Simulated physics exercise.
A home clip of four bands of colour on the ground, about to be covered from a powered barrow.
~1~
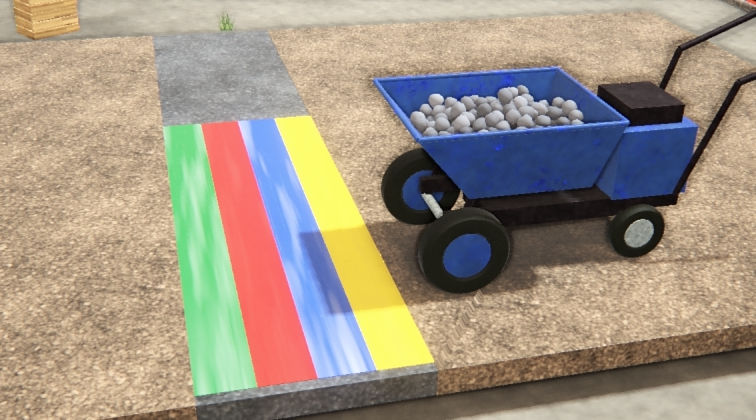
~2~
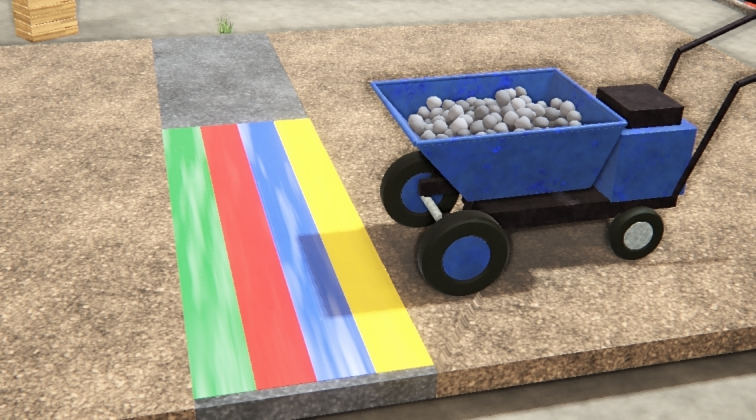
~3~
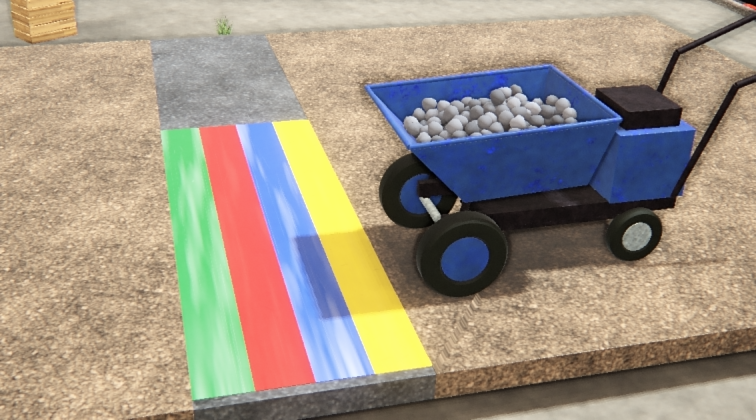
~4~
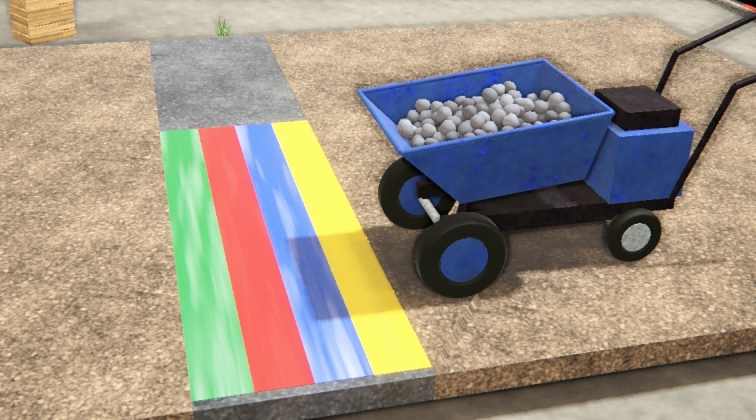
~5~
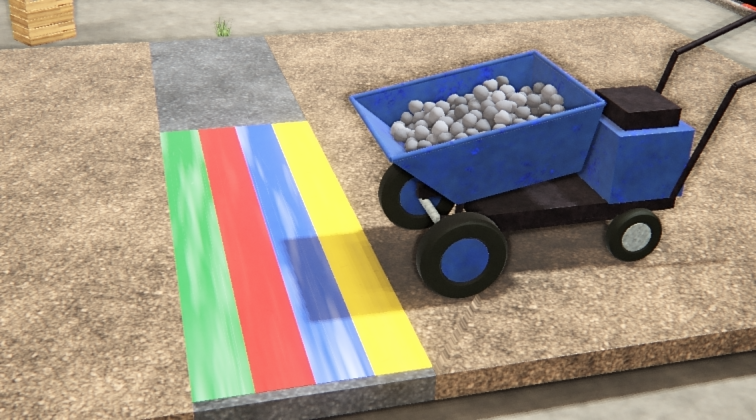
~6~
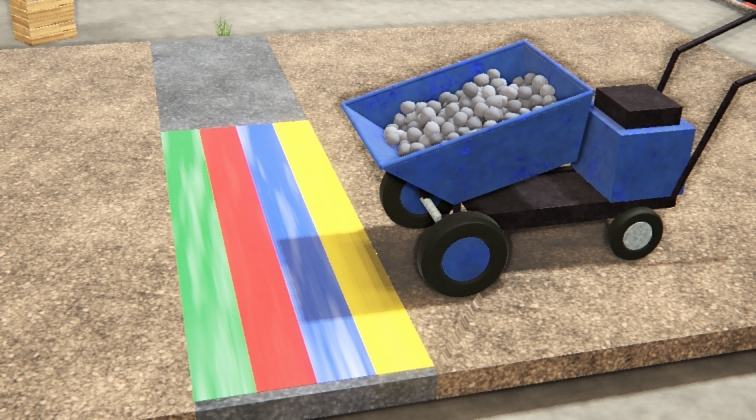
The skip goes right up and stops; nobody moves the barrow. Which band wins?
The heap favours the red strip.
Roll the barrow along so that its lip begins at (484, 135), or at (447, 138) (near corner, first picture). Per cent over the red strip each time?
Roughly 10 per cent, and 20 per cent.
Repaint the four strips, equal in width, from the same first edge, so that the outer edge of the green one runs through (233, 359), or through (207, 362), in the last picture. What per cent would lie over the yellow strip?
Near 0 % and 0 %.
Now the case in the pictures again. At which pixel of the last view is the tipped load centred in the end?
At about (255, 274).
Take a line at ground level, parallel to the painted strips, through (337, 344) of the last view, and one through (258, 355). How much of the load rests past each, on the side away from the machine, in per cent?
The first gives 70 %, the second 30 %.
Soon, skip tipped steeply; all in the skip.
A while on, skip tipped right over; most in the skip; a small part over the blue strip; a small part over the red strip; a stray few over the green strip; a stray few falling.
Towards the end, skip tipped right over; about a quarter in the skip; a small part over the blue strip; about a third over the red strip; about a quarter over the green strip; a small part off the paint.
Finally, skip tipped right over; about a quarter in the skip; a stray few over the yellow strip; a small part over the blue strip; about a third over the red strip; about a quarter over the green strip; a small part off the paint.
